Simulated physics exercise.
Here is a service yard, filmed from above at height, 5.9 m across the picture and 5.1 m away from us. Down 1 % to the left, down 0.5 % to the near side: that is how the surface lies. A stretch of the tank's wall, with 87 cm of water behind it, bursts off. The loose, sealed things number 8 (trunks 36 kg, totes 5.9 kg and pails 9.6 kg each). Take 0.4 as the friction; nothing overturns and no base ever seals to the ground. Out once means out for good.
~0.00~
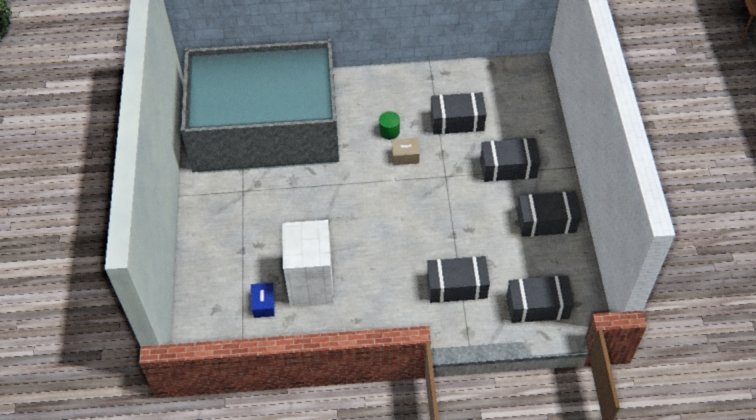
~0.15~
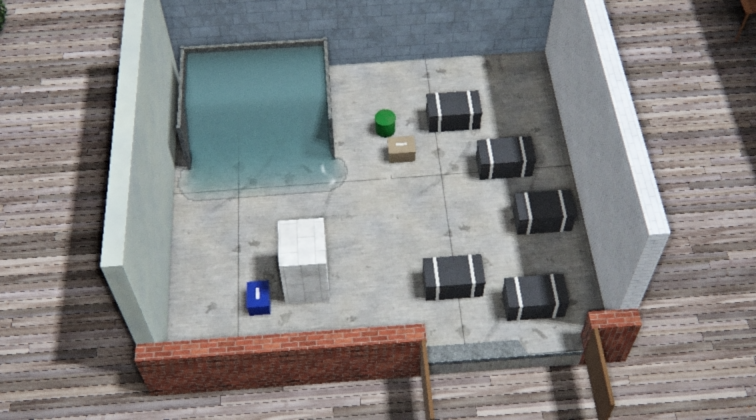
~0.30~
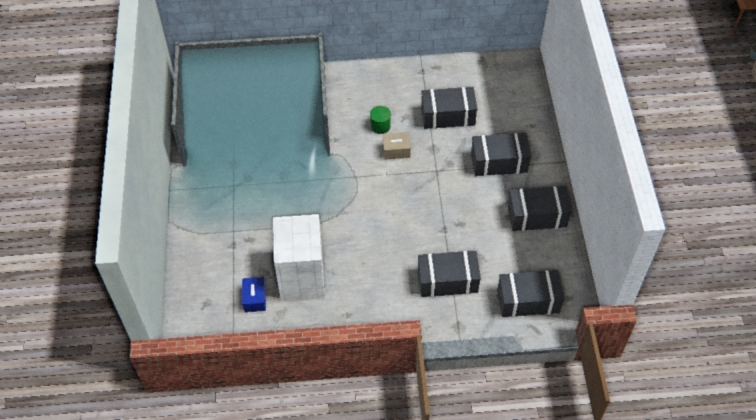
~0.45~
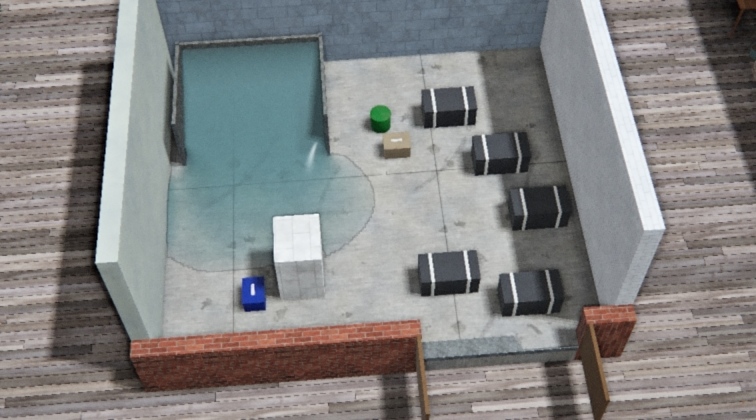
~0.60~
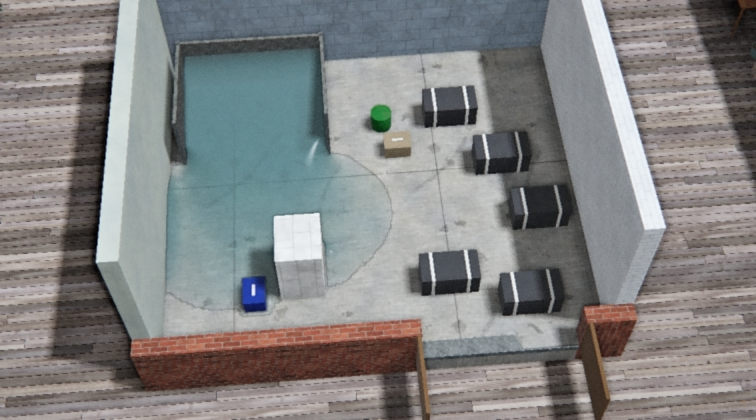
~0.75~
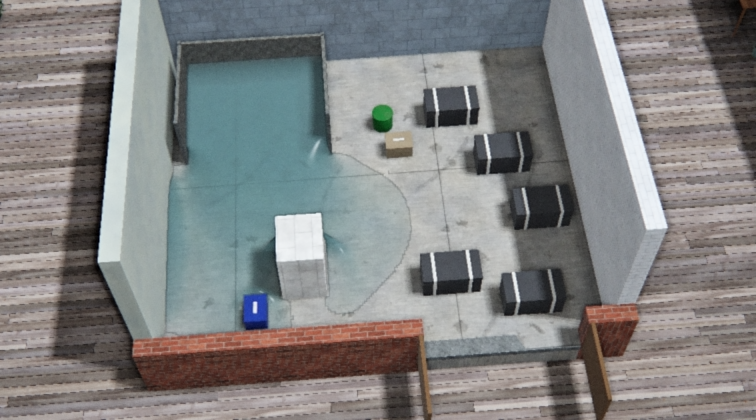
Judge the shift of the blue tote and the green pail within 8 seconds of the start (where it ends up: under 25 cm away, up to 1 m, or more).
Blue tote: Is swept well away, green pail: Stays near its start.
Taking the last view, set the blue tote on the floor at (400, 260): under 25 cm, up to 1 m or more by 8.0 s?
Put there, it wanders off a long way.
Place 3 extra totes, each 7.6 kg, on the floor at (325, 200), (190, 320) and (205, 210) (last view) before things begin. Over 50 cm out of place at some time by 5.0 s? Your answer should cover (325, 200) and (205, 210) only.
In sequence: Beyond it, then beyond it.
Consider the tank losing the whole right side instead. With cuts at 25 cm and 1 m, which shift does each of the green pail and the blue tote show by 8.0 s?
In that case the green pail winds up well away while the blue tote winds up well away.
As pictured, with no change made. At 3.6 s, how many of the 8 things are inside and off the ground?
Count at that moment: 3.
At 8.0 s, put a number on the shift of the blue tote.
Measured offset: Near 400 cm.
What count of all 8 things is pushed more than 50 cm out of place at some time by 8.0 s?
That adds up to 7.
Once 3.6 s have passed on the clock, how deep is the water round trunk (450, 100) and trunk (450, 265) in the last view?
I'd estimate 0 cm for the first and 15 cm for the second.
After 1.6 s the blue tote is near (279, 320), 0.7 m from its start, afloat; the green pail is near (383, 113), 0.0 m from its start, aground; 0 of 8 are out; 1 afloat.
After 3.6 s the blue tote is near (500, 172), 3.9 m from its start, afloat; the green pail is near (383, 113), 0.0 m from its start, aground; 0 of 8 are out; 3 afloat.
After 5.6 s the blue tote is near (460, 135), 3.8 m from its start, afloat; the green pail is near (383, 113), 0.0 m from its start, aground; 1 of 8 are out; 3 afloat.
After 8.0 s the blue tote is near (415, 104), 3.9 m from its start, afloat; the green pail is near (377, 114), 0.1 m from its start, aground; 1 of 8 are out; 4 afloat.
